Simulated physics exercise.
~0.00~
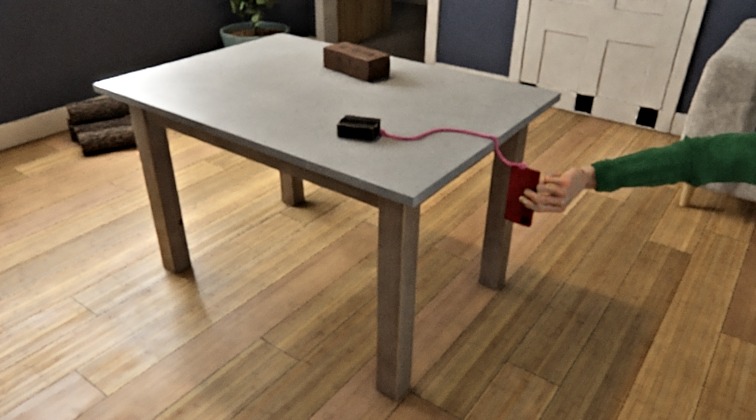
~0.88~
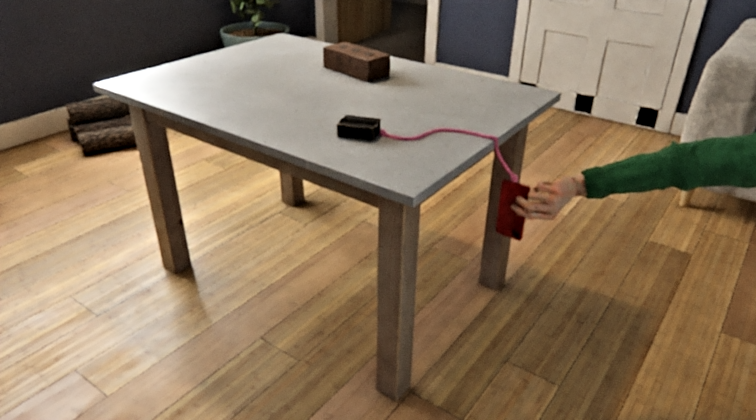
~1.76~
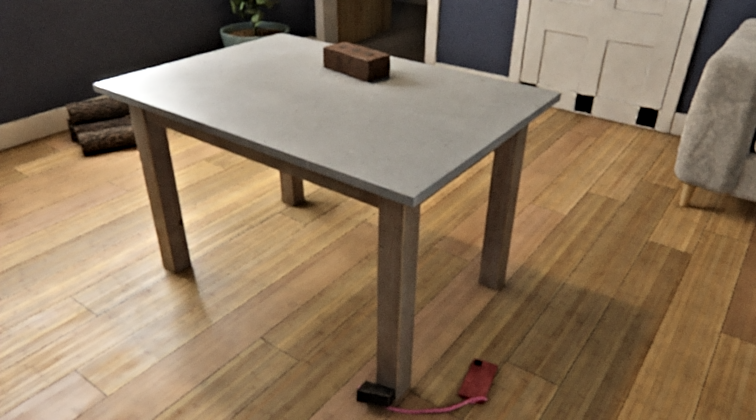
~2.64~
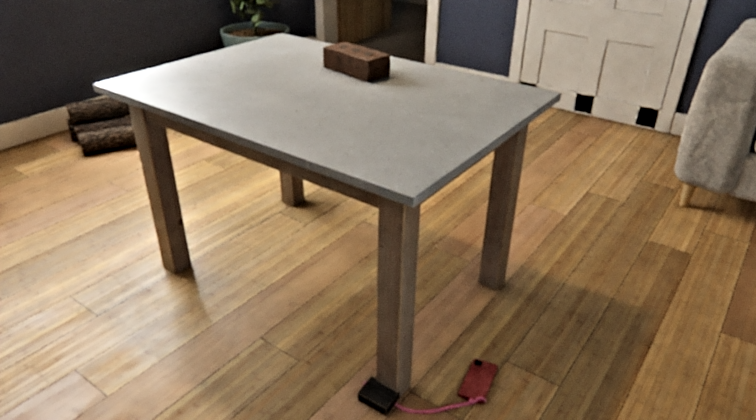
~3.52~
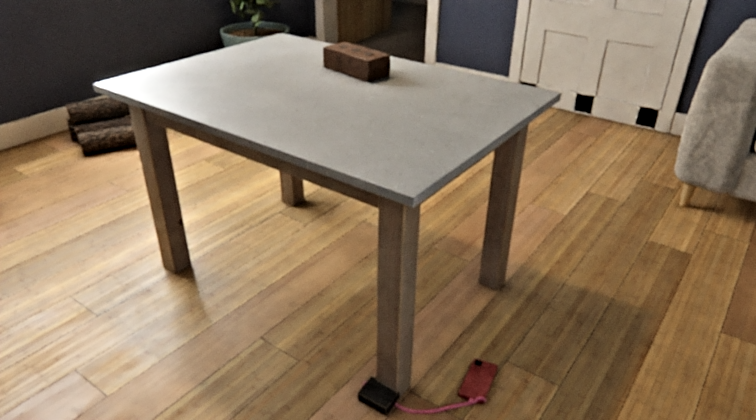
A hand in a green sleeve held a red phone beside a table and let it go, and the phone dropped to the floor, its pink cord dragging a small black box off the tabletop. Both ended up lying still on the floor, while the brick stayed on the table.
